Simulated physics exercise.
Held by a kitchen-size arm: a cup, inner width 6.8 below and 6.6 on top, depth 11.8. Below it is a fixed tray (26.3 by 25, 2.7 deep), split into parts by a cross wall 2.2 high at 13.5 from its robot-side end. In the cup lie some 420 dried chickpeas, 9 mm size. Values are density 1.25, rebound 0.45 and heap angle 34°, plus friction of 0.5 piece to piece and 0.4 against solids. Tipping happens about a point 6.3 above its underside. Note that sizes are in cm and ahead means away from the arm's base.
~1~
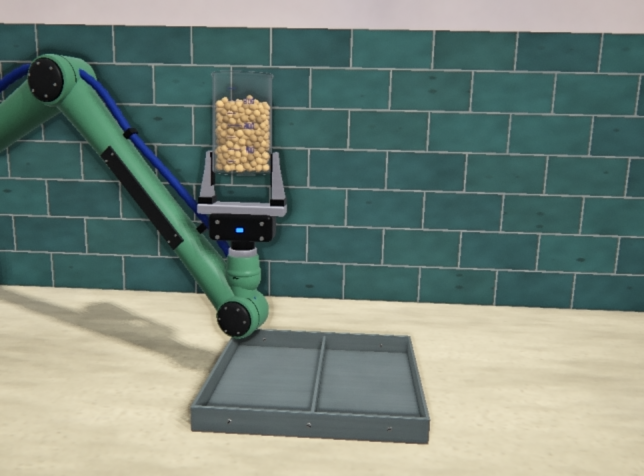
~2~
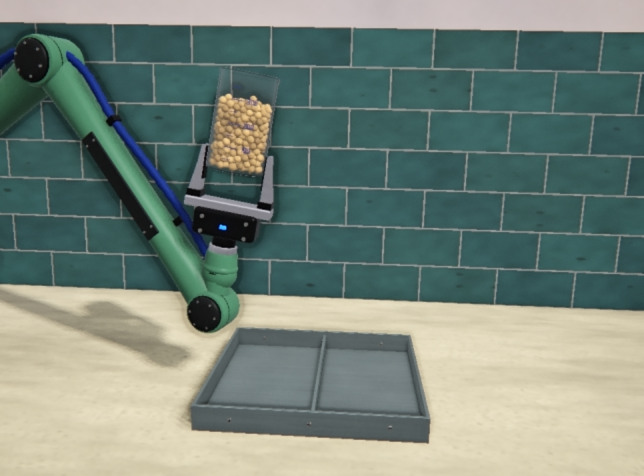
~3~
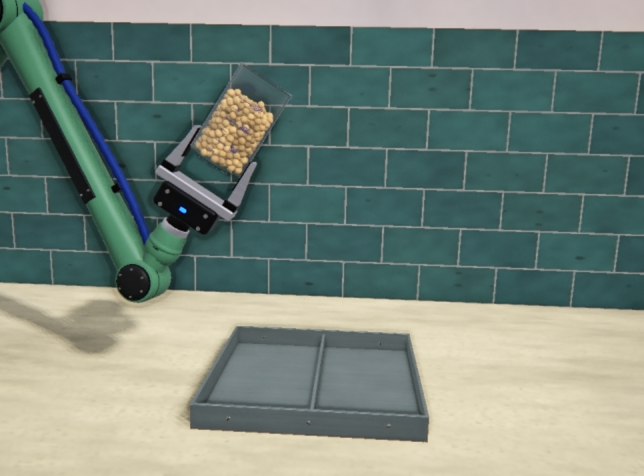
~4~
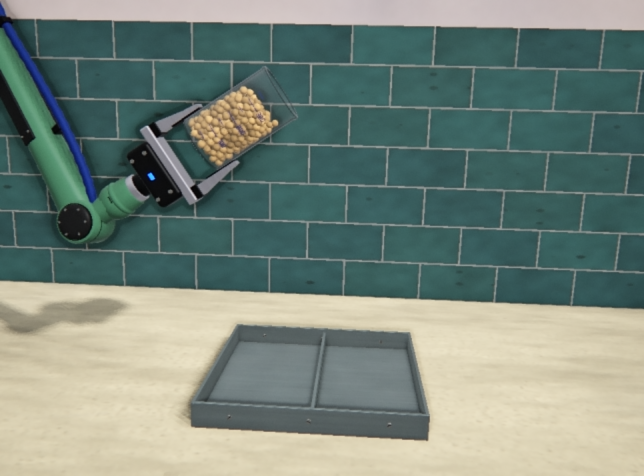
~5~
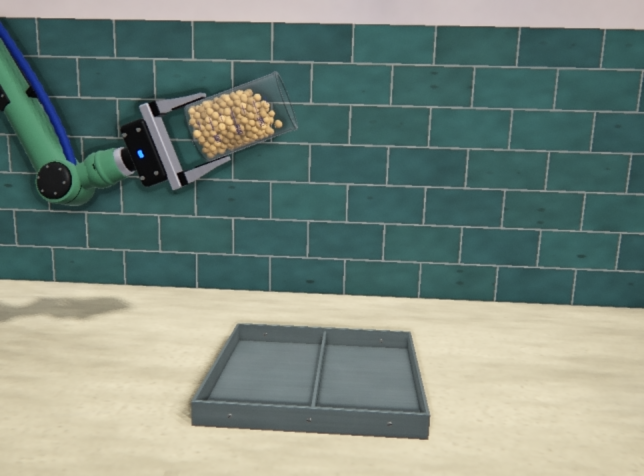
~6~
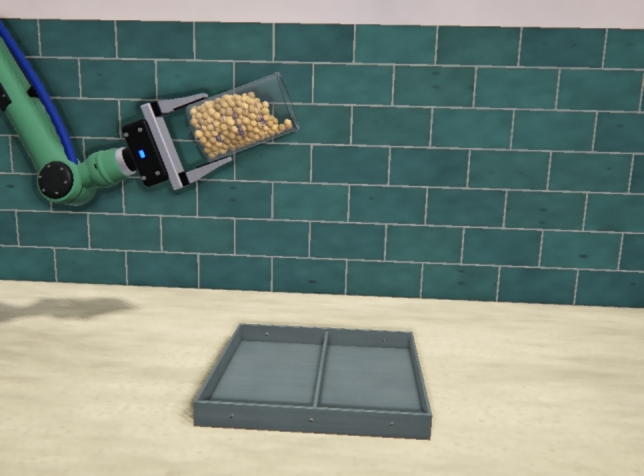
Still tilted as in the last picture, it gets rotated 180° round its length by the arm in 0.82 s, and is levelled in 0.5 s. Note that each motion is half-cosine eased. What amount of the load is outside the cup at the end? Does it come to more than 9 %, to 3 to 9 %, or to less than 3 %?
It comes to less than 3 %.
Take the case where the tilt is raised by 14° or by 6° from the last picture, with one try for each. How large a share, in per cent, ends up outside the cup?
Estimates: Close to 10 % and 5 %.
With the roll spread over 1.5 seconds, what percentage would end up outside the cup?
Then about 0 per cent.
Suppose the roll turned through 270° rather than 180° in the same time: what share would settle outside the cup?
Estimate: Approx. 0 per cent.
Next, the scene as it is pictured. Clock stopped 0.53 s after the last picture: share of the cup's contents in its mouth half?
35 per cent, roughly.
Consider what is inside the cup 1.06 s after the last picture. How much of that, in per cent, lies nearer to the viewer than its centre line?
Around 45 %.
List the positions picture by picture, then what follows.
The first frame shows cup middle at (243, 125), upright; upper third of the load around (243, 114), from x 220 to 265, top at y 100; 417 in the cup.
The second frame shows cup middle at (242, 124), tipped 9°; upper third of the load around (243, 113), from x 210 to 270, top at y 100.
The third frame shows cup middle at (240, 122), tipped 32°; upper third of the load around (240, 113), from x 200 to 270, top at y 95.
The fourth frame shows cup middle at (240, 120), tipped 56°; upper third of the load around (240, 111), from x 190 to 275, top at y 90.
The fifth frame shows cup middle at (241, 118), tipped 69°; upper third of the load around (237, 108), from x 190 to 280, top at y 95.
The sixth frame shows cup middle at (242, 118), tipped 69°; upper third of the load around (235, 110), from x 195 to 290, top at y 95; 417 in the cup.
Then, 0.53 s after the last picture, tipped 69°, highest piece 38 above the table; 417 in the cup.
Then, 1.06 s after the last picture, tipped 38°, highest piece 38 above the table; 412 in the cup, 3 in the far-side part, 2 in flight or on a rim.
Then, 1.52 s after the last picture, upright, highest piece 39 above the table; 412 in the cup, 5 in the far-side part.
Then, 2.22 s after the last picture, upright, highest piece 39 above the table; 412 in the cup, 5 in the far-side part.
Final count, 412 in the cup, 5 in the far-side part. That is 1 % outside the cup.
